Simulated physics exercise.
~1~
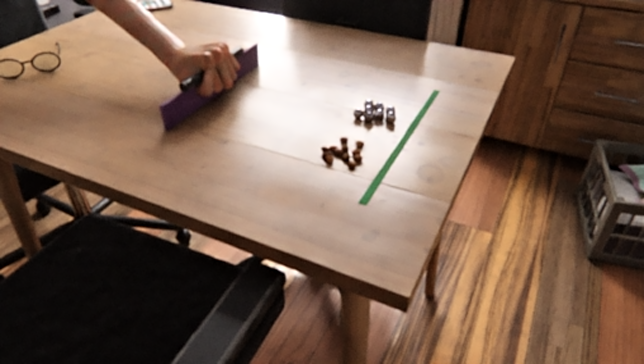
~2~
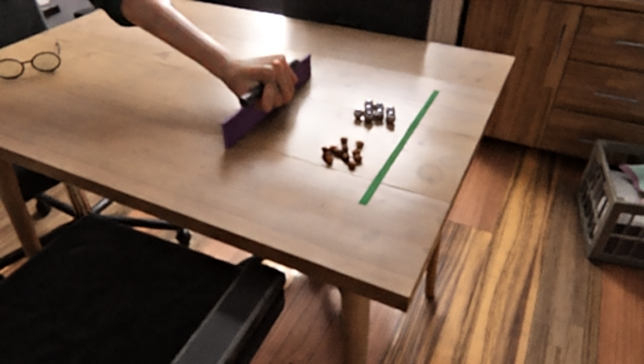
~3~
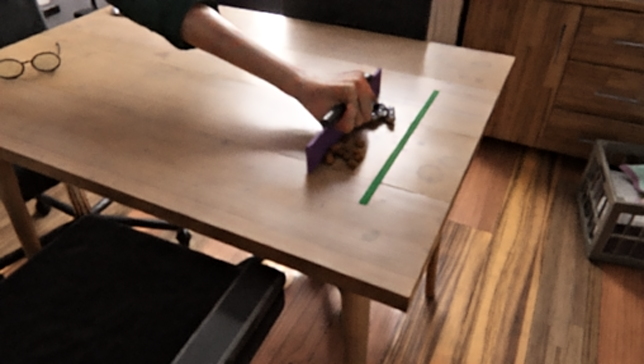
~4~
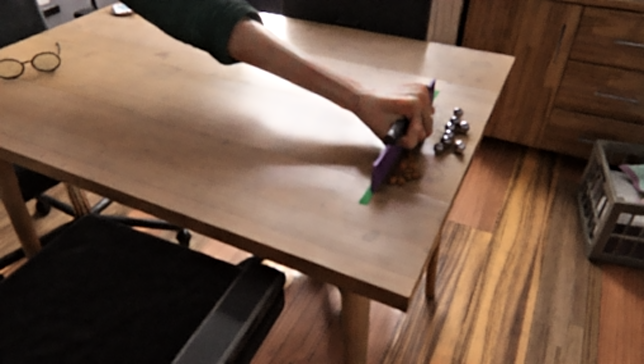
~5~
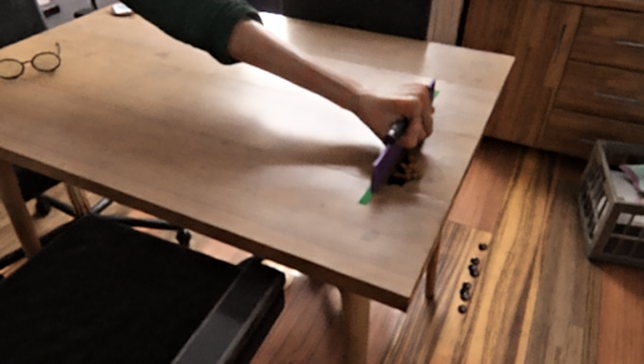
On a wooden table, a hand sliding a purple scraper to green tape, pushing two small heaps, the farther one falling off.
